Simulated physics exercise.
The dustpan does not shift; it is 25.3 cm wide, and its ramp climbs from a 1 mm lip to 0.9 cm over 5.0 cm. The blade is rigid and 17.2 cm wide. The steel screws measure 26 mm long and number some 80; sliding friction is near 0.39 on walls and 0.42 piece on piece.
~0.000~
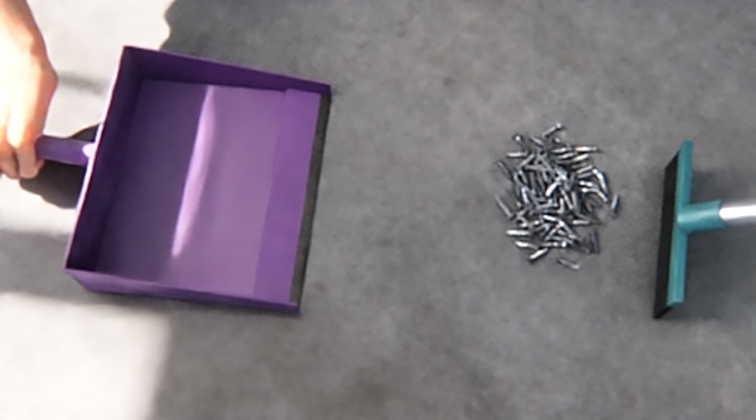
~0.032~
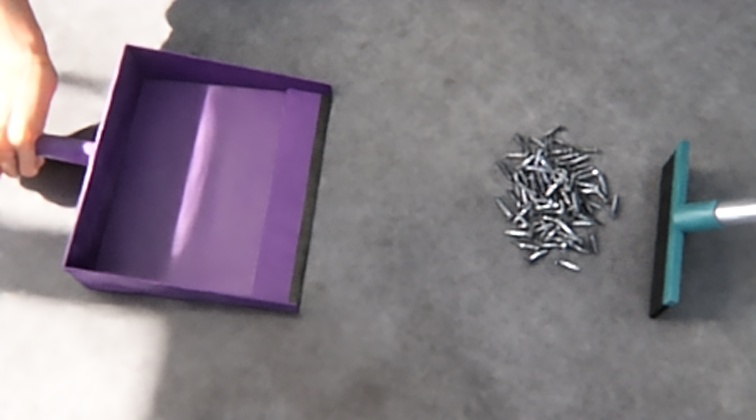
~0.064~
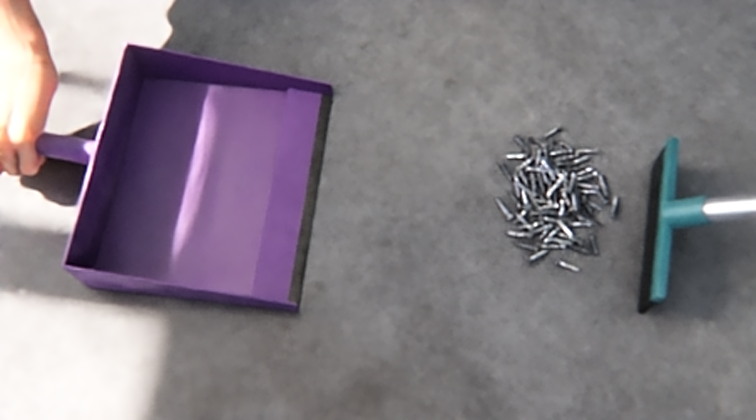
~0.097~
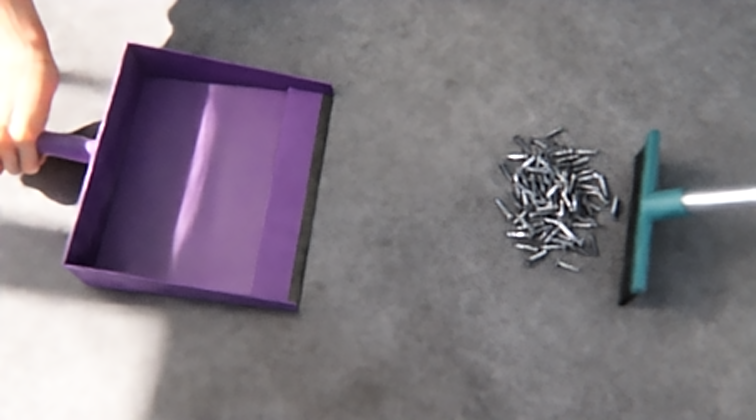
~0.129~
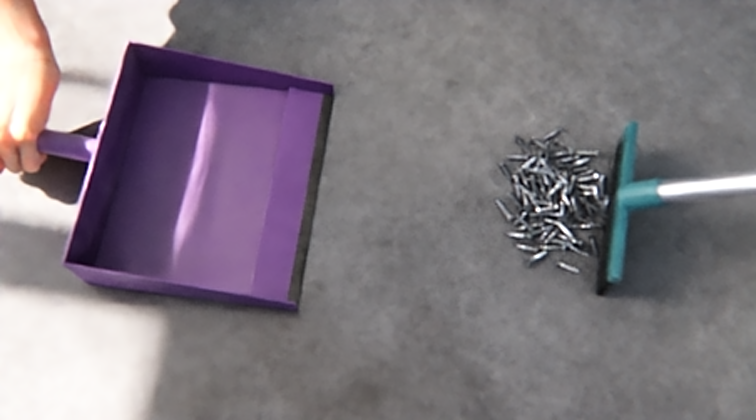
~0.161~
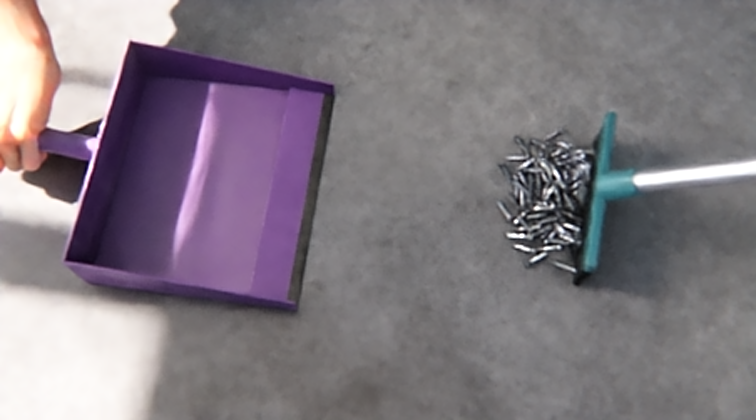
The video shows a hand holding a purple dustpan still on a gray floor while a teal blade with a metallic handle moves left toward a pile of small metal screws, meets its right side and presses the pieces together.
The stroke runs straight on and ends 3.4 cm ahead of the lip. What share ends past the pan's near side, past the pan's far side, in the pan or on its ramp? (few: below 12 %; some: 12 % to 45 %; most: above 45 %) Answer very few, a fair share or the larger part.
Near side: Very few, far side: A fair share, pan: A fair share.
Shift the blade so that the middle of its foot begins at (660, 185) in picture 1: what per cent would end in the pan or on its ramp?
About 10 per cent.
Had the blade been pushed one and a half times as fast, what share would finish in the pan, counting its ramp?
In that case some 45 per cent.
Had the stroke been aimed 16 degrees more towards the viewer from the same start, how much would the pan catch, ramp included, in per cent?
In that case some 40 per cent.
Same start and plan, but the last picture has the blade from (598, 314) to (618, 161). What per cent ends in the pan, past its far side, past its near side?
Pan 10, far 0, near 0.
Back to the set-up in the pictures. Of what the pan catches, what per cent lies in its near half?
Some 0 per cent.
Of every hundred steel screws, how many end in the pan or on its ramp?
Roughly 15 per cent.
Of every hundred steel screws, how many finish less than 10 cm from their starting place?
Roughly 5 per cent.
Then, at 0.34 s, middle of the blade 16 cm from the lip; 0 % over the lip, far side 10 %, near side 0 %.
After 0.46 s, middle of the blade 8 cm from the lip; 0 % over the lip, far side 25 %, near side 0 %.
Then, at 0.71 s, middle of the blade 4 cm from the lip; 15 % over the lip, far side 35 %, near side 0 %.
By 1.9 s all is still; near side 0 %, far side 40 %, pan 15 %, in front of the lip or behind the blade 45 %.
